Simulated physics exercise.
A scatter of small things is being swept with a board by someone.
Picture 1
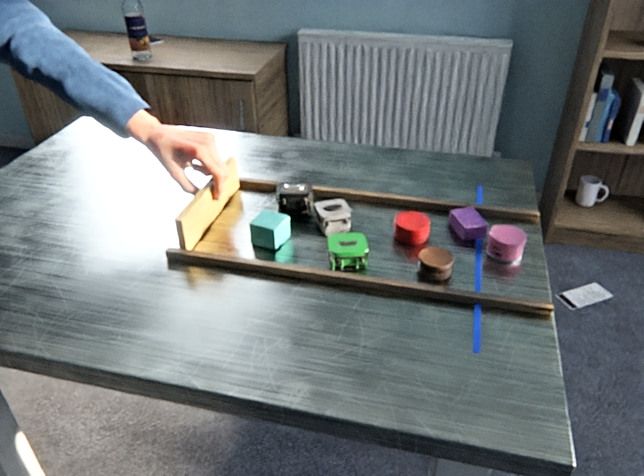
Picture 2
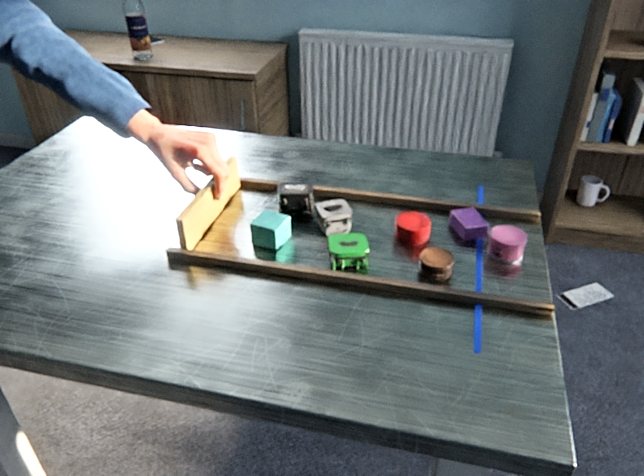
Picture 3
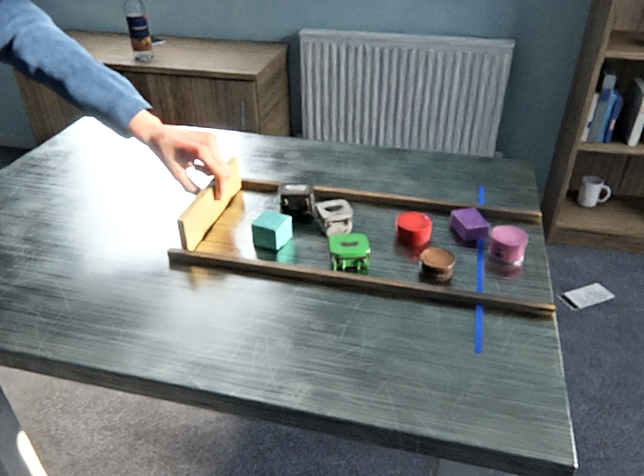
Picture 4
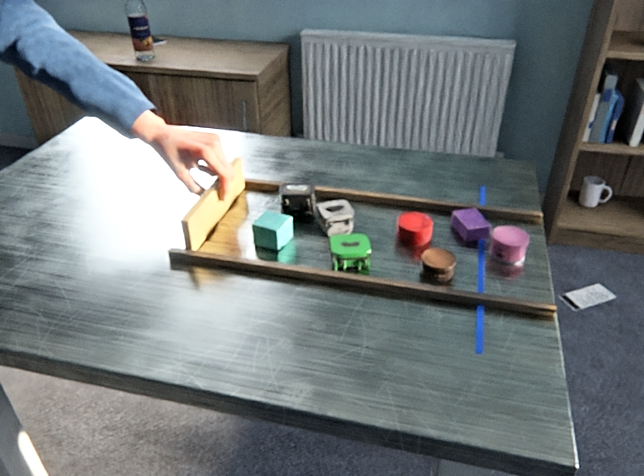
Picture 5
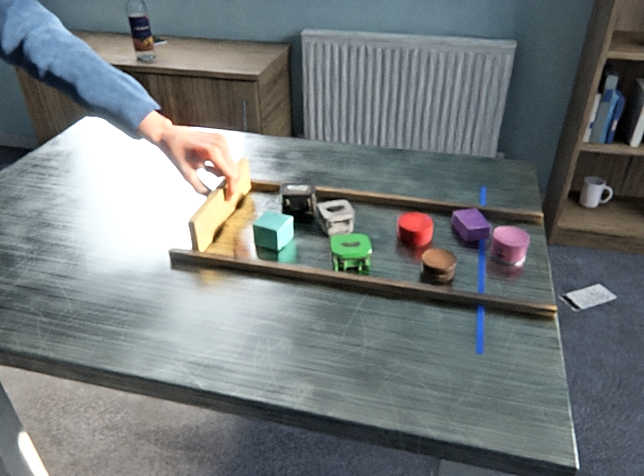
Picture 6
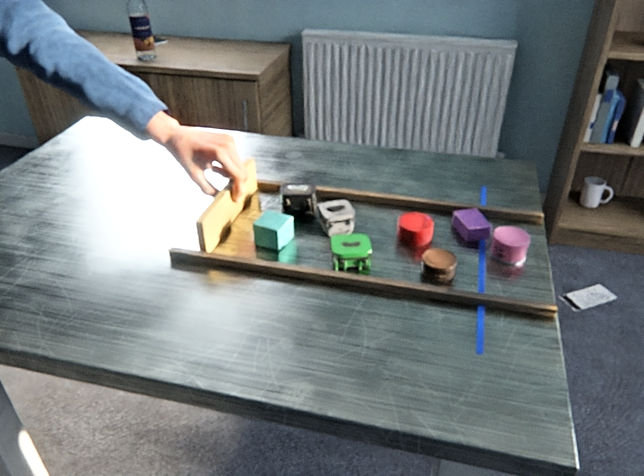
A hand slides a wooden board slightly right between two rails, toward scattered small objects.
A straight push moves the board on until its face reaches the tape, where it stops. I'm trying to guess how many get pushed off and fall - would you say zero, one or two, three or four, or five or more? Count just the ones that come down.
I would say one or two.
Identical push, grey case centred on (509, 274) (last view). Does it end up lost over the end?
In that case it plunges.
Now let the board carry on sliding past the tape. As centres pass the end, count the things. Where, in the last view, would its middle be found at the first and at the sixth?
At (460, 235) for the first, at (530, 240) for the sixth.
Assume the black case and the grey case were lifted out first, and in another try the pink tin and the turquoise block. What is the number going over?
Counts - first: 0, second: 0.
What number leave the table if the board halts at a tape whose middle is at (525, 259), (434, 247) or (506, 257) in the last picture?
5, 0, 5.
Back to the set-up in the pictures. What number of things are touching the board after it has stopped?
The count in contact is 3.
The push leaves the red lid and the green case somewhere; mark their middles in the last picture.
You'll find the red lid at roughly (541, 238) and the green case at roughly (537, 287).
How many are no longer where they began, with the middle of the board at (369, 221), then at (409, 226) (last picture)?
Moved so far: 6, later 7.
A little later, none off yet; pink tin at rest near (510, 245); purple block at rest near (471, 225); brown tub at rest near (439, 265).
Next, none off yet; pink tin at rest near (510, 245); purple block at rest near (471, 225); brown tub shifted a little near (454, 267).
Later still, none off yet; pink tin shifted a little near (529, 248); purple block shifted about its own width near (510, 219); brown tub shifted well along near (524, 271).
When it is over, the number that fall off is one or two; down, brown tub and pink tin.
